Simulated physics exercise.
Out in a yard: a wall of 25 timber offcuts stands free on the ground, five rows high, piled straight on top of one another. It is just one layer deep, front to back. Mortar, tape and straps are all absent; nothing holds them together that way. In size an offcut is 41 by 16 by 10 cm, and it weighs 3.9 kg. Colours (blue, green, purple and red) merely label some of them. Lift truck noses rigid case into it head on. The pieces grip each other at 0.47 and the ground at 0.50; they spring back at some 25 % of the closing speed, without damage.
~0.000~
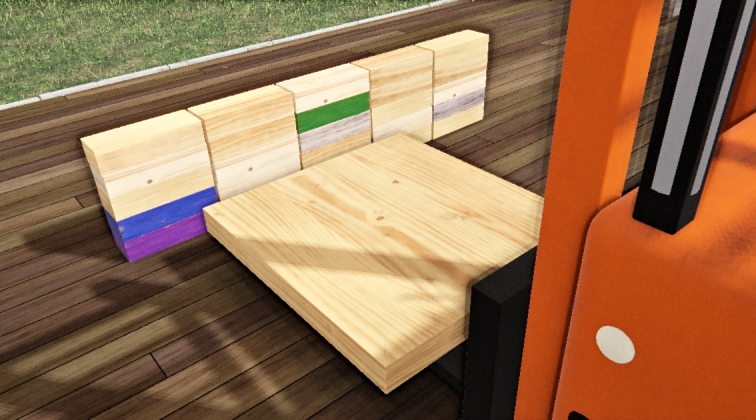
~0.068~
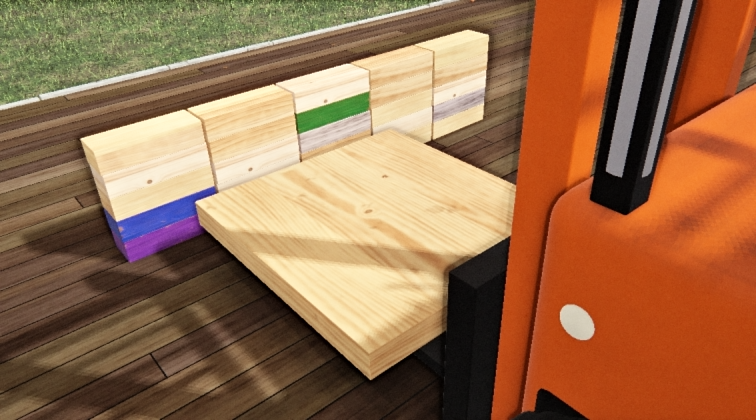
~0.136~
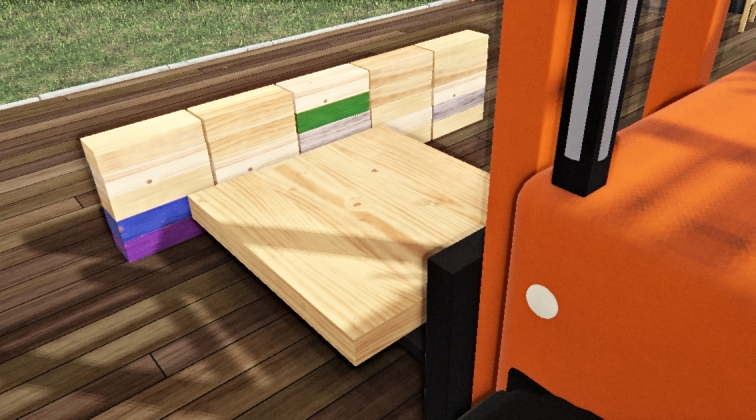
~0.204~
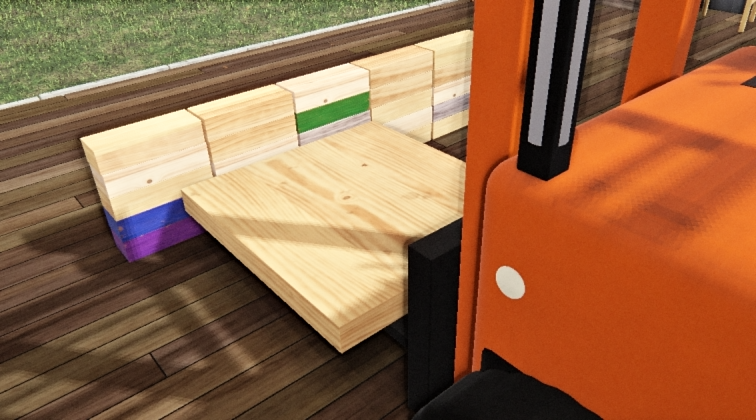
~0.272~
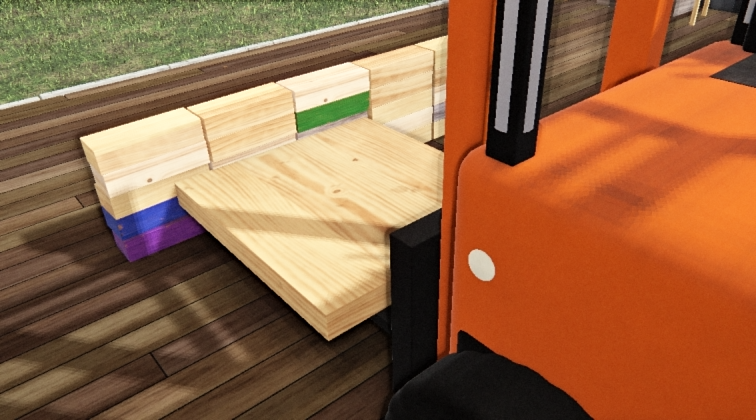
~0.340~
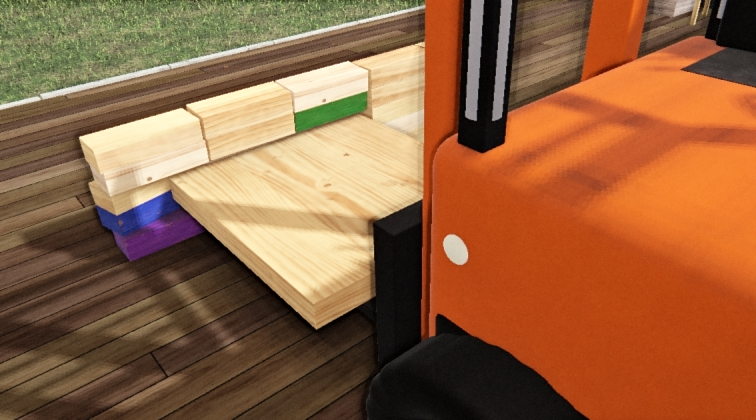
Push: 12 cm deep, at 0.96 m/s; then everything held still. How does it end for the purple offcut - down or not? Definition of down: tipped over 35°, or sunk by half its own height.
It ends not down.
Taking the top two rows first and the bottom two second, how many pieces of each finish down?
Top: 6; bottom: 3.
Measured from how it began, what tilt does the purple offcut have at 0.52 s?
Roughly 10°.
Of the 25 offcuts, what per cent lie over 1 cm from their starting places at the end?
50 % shifted.
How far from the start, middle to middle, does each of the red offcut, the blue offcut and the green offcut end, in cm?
Red 0 cm, blue 24 cm, green 38 cm.
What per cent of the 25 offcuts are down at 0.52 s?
At that instant, 25 percent.
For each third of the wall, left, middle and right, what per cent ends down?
I'd put it at 80 % left, 80 % middle and 0 % right.
After 0.52 s, 6 of the 25 offcuts down; purple offcut leaning 9°; green offcut leaning 43°, 35 mm lower.
After 0.80 s, 12 of the 25 offcuts down; purple offcut unmoved; blue offcut leaning 52°, 37 mm lower.
At rest (2.2 s), 12 of the 25 offcuts down; purple offcut unmoved; blue offcut on its side; green offcut leaning 55°, 20 cm lower. As the last picture would show them, middles, purple offcut near (170, 225), blue offcut near (137, 204).
